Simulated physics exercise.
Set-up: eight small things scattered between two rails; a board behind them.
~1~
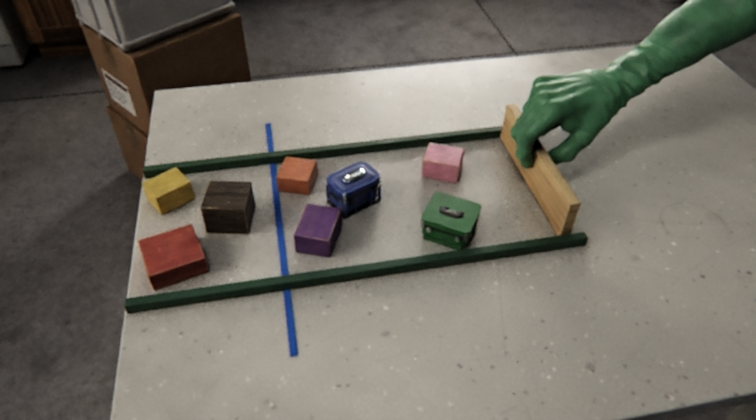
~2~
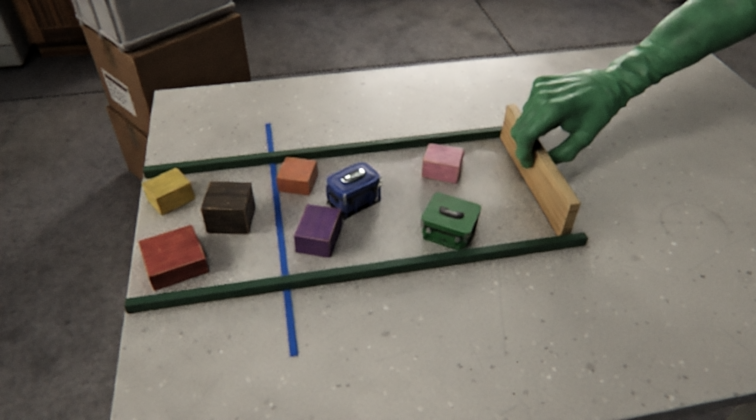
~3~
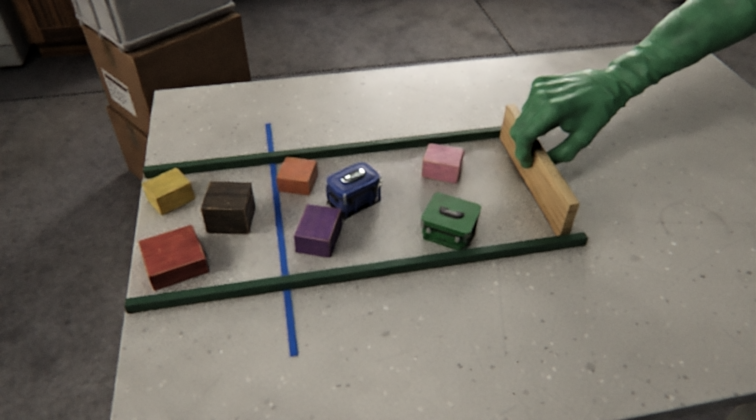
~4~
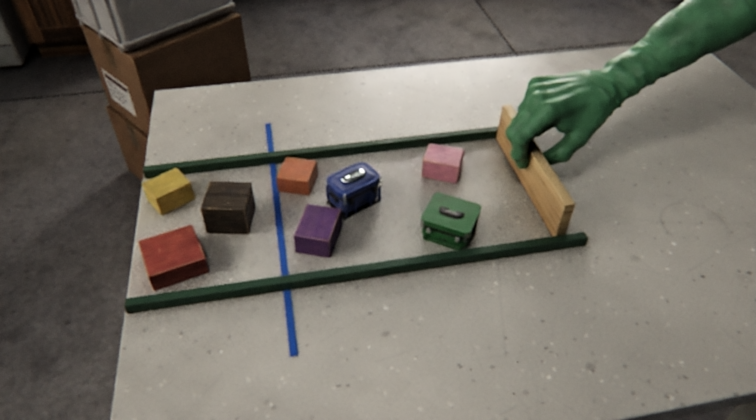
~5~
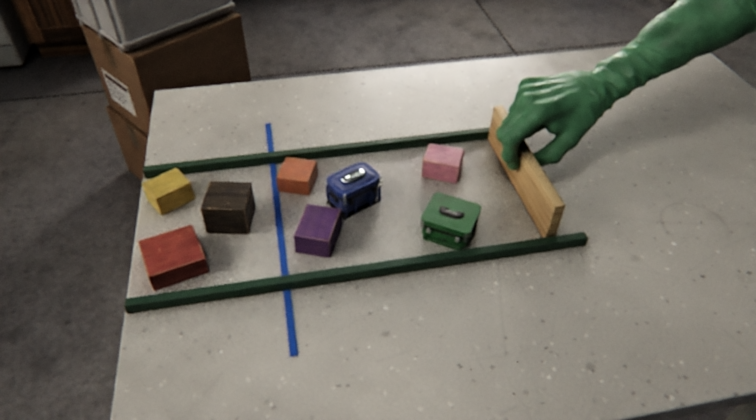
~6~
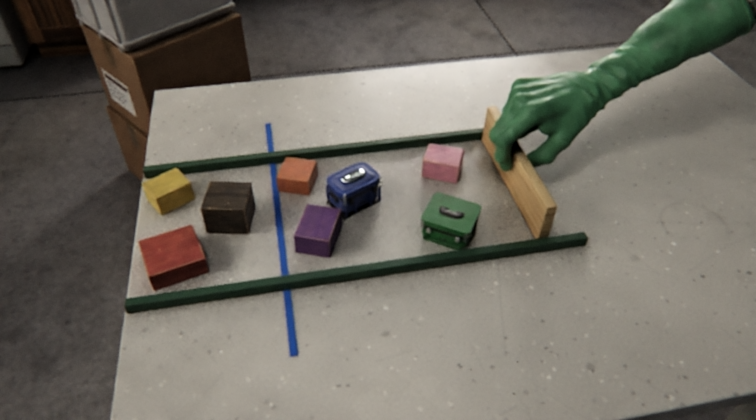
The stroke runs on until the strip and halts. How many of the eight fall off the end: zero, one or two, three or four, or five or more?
Spilled: Not one.
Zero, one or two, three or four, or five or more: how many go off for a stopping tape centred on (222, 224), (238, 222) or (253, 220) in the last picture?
Falls: Just one or two; just one or two; zero.
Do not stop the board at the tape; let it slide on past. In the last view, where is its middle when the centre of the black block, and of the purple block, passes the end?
When the black block crosses, the middle is near (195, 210); when the purple block crosses, near (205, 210).
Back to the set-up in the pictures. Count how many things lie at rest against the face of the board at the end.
That comes to 2.
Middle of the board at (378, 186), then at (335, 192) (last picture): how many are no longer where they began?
The first number is 4, the next one 6.
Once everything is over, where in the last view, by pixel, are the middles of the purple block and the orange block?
Roughly (210, 265); the other one roughly (244, 172).
A little later, none off yet; yellow block at rest near (169, 191); red block at rest near (174, 256); black block at rest near (229, 207).
When it is over, the number that fall off is zero.
